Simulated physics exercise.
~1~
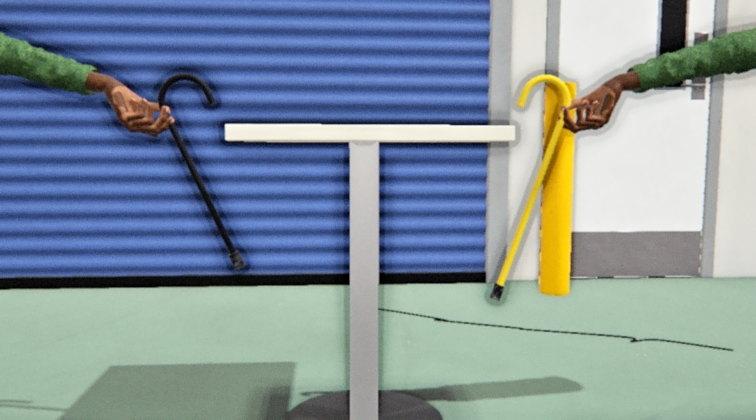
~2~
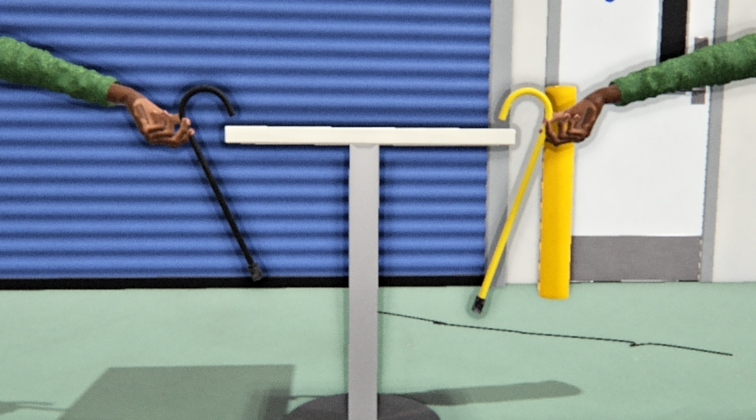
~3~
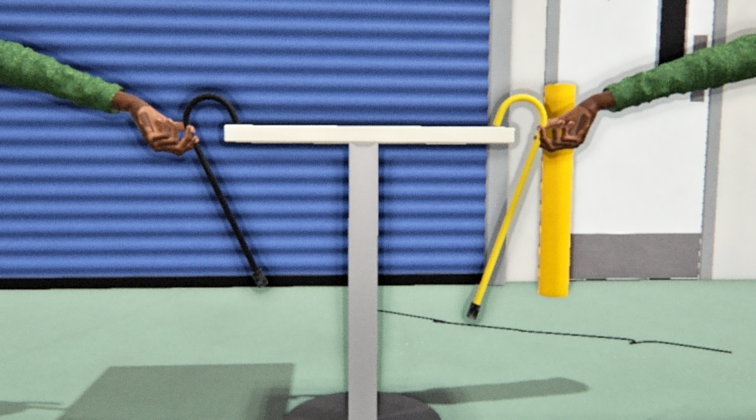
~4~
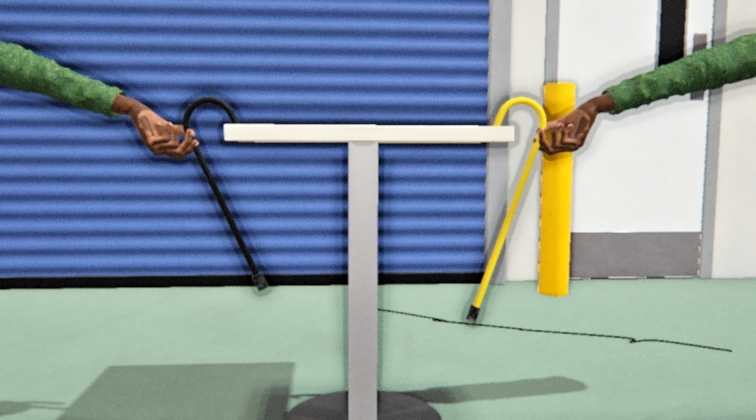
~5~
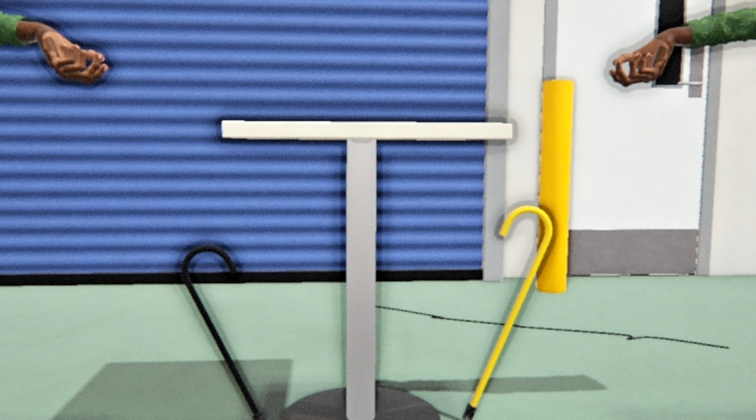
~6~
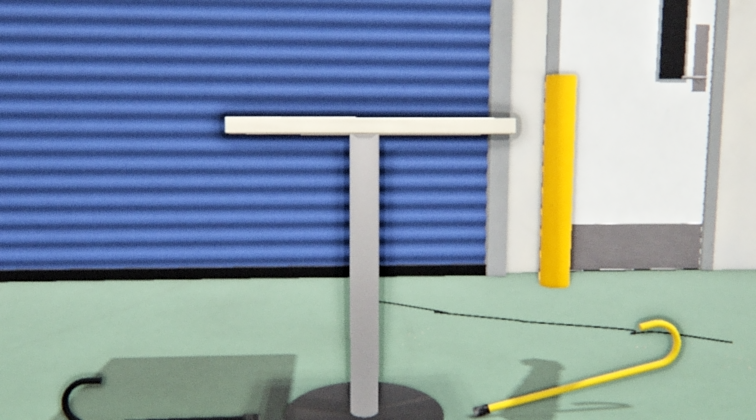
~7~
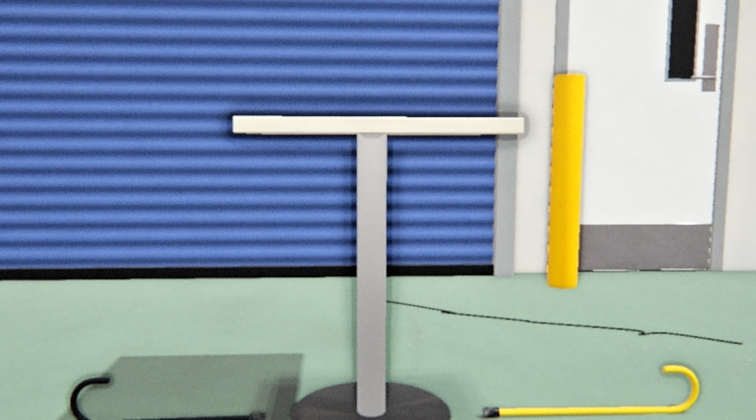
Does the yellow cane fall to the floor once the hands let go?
Yes, the yellow cane drops beside the table and ends up lying on the floor, as does the black cane.
